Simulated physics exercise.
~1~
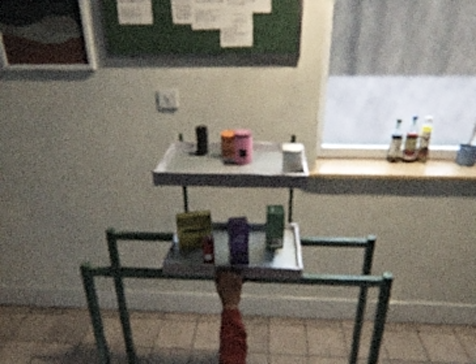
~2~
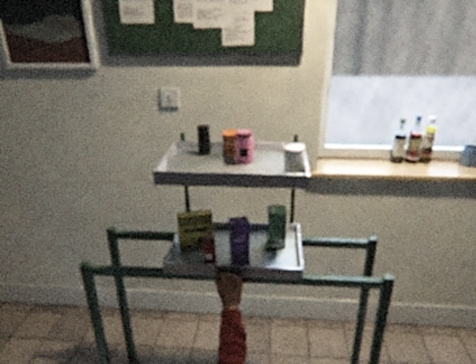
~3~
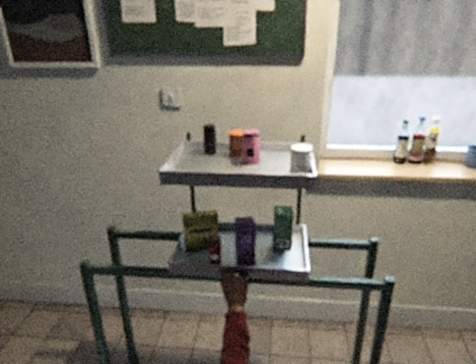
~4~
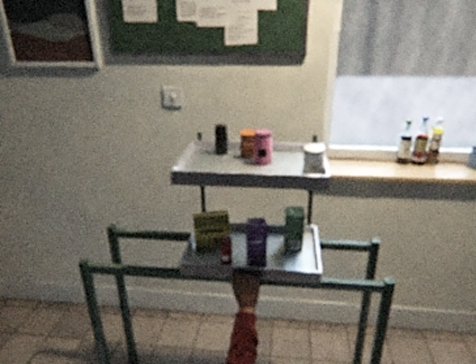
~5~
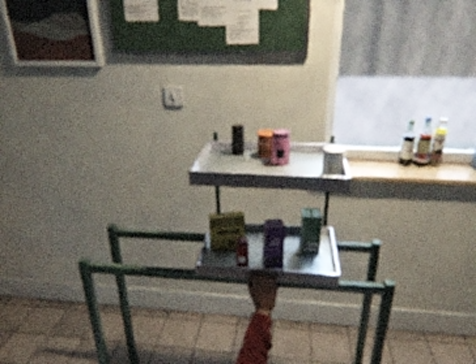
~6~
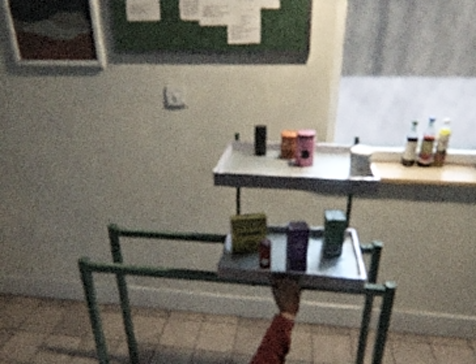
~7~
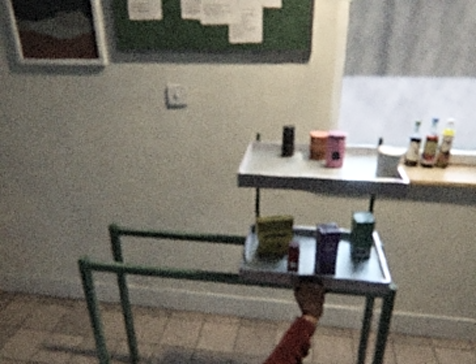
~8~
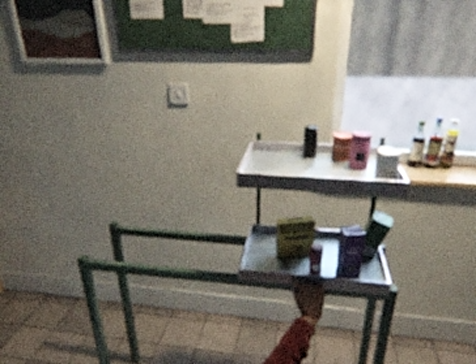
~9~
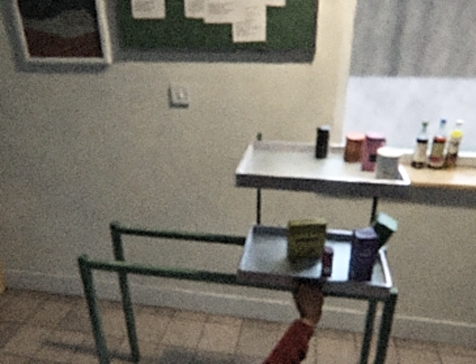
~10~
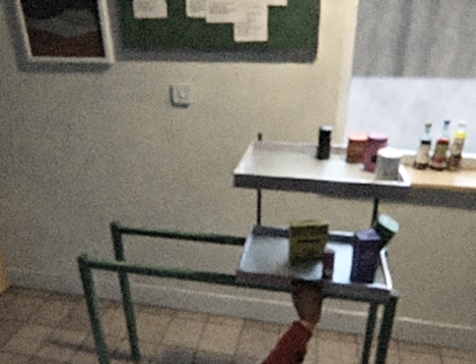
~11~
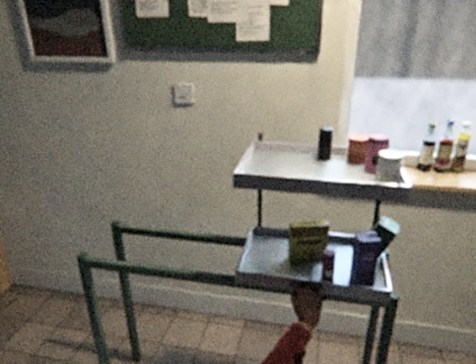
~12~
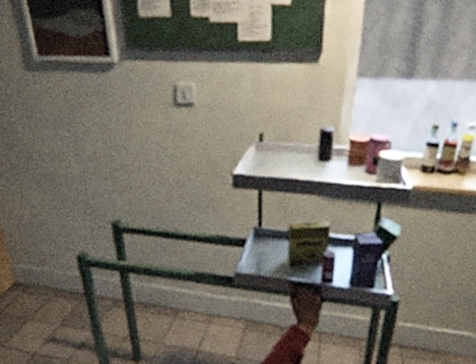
In this clip, a hand slides a two-tiered shelf of cartons, jars and other small containers rightward along green rails until it stops abruptly; the items shift farther right on their trays, and a green carton ends up leaning beside the upright purple carton.
